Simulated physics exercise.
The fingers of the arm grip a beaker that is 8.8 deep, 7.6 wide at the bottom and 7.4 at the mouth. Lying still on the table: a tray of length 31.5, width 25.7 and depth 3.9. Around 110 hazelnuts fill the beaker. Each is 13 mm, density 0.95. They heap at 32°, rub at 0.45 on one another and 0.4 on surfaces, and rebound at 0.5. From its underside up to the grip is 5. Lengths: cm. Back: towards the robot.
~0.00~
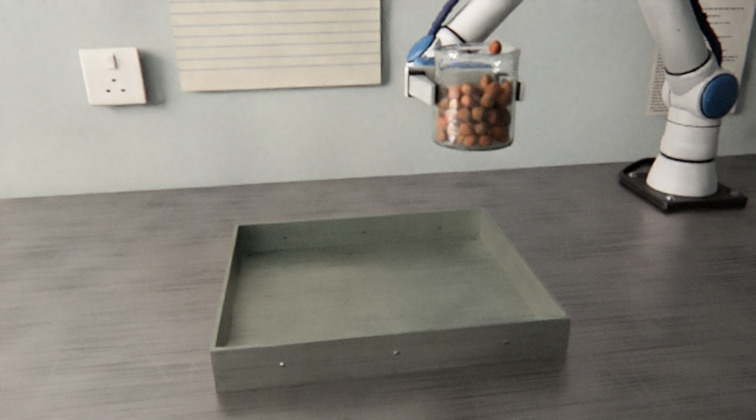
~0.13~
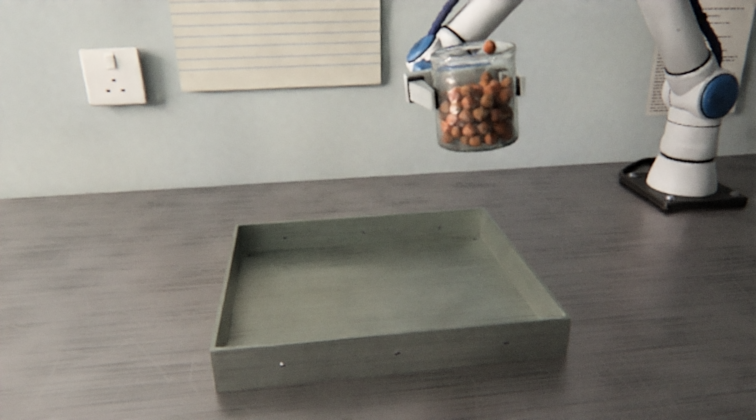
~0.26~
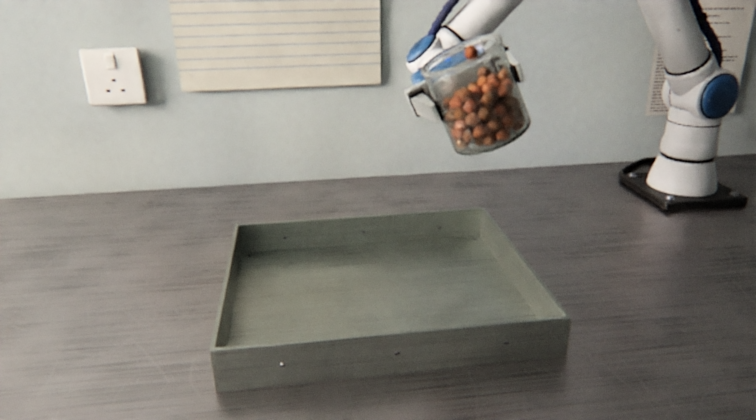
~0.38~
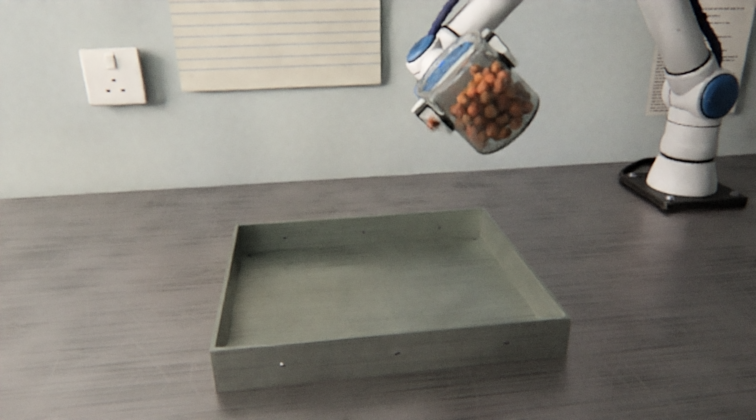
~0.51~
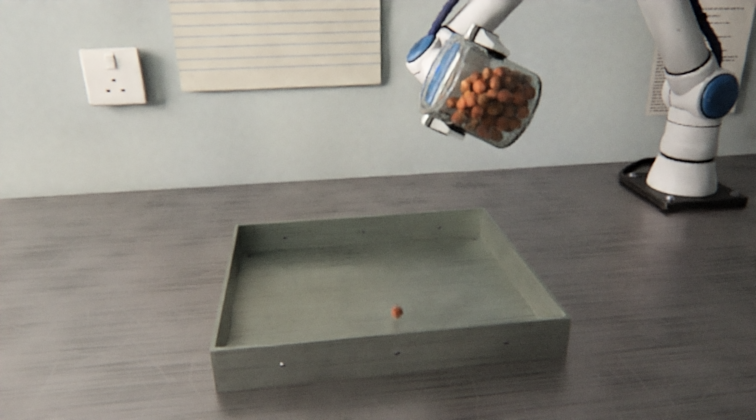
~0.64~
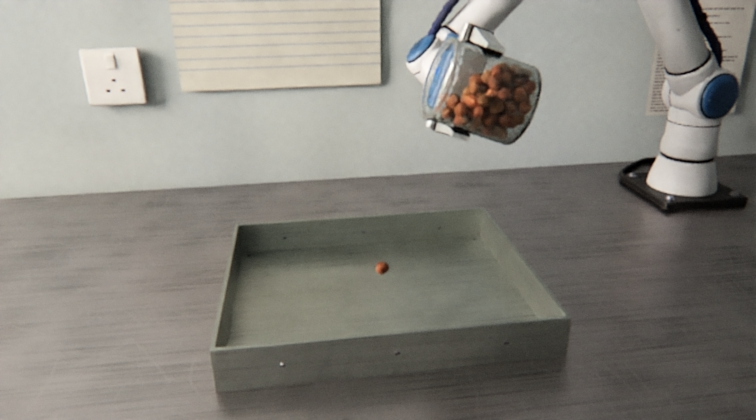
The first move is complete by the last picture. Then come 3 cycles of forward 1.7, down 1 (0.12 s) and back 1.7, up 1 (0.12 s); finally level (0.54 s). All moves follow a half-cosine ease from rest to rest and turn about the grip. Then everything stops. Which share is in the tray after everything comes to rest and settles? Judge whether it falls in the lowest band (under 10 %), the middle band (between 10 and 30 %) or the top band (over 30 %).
It falls in the lowest band.
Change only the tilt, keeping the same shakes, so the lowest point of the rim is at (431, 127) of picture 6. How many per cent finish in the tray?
That comes to some 30 percent.
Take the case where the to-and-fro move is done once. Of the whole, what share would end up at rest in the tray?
Approx. 0 per cent.
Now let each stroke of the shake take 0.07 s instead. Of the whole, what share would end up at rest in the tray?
Roughly 10 percent would.
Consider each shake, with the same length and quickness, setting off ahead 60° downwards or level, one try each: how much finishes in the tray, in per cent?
About 0 and 5 per cent.
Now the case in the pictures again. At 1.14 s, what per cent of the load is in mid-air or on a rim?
Logged share: Close to 0 per cent.
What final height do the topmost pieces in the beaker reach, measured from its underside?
It reaches close to 7.5 cm in the end.
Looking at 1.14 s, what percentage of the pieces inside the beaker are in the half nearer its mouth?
Roughly 30 per cent.
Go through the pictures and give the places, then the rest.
In the first frame, beaker middle at (474, 97), level; upper third of the load around (477, 93), from x 440 to 505, top at y 45; 106 in the beaker.
In the second frame, beaker middle at (475, 97), tilted 7° forward; upper third of the load around (482, 94), from x 445 to 510, top at y 45.
In the third frame, beaker middle at (477, 97), tilted 24° forward; upper third of the load around (484, 93), from x 450 to 520, top at y 50.
In the fourth frame, beaker middle at (479, 95), tilted 46° forward; upper third of the load around (491, 88), from x 435 to 525, top at y 65; 105 in the beaker, 1 in flight or on a rim.
In the fifth frame, beaker middle at (480, 94), tilted 63° forward; upper third of the load around (499, 83), from x 395 to 530, top at y 75; 105 in the beaker, 1 in the tray.
In the sixth frame, beaker middle at (480, 93), tilted 70° forward; upper third of the load around (500, 82), from x 380 to 530, top at y 70; 105 in the beaker, 1 in the tray.
By 1.14 s, tilted 70° forward, highest piece 24 above the table; 105 in the beaker, 1 in the tray.
By 1.65 s, tilted 31° forward, highest piece 24 above the table; 105 in the beaker, 1 in the tray.
By 2.10 s, level, highest piece 25 above the table; 105 in the beaker, 1 in the tray.
By 3.15 s, level, highest piece 25 above the table; 105 in the beaker, 1 in the tray.
Final count, 105 in the beaker, 1 in the tray. That is 1 % in the tray.
